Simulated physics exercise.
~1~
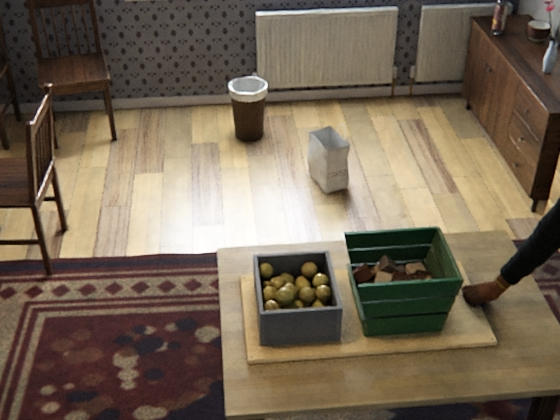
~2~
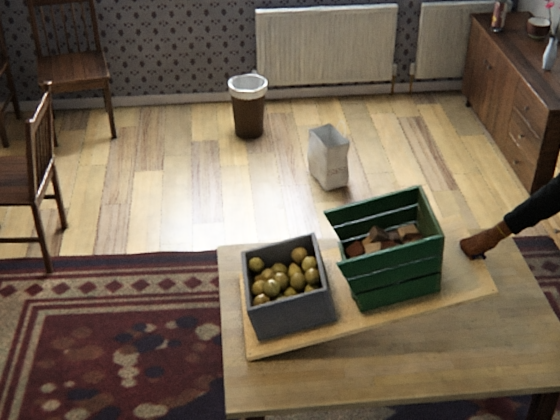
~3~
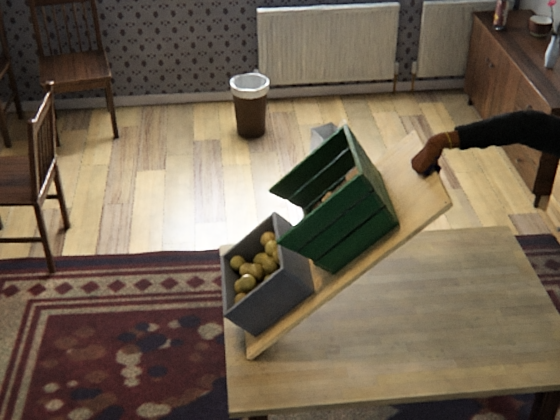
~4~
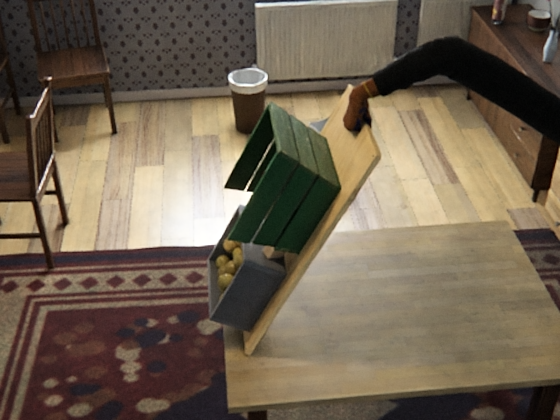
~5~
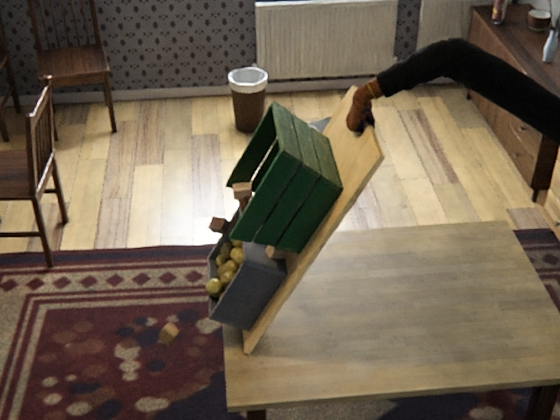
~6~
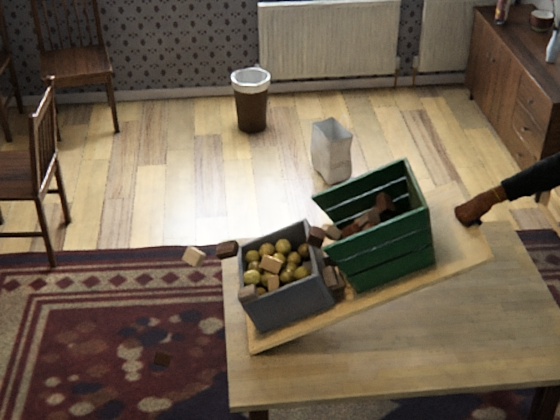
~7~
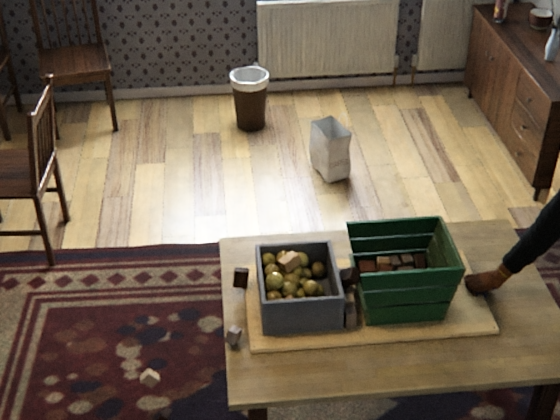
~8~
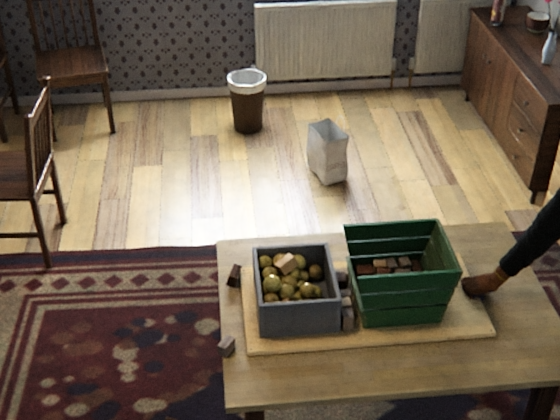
On a table, a hand tips a board, spilling some blocks, then lowers it flat.
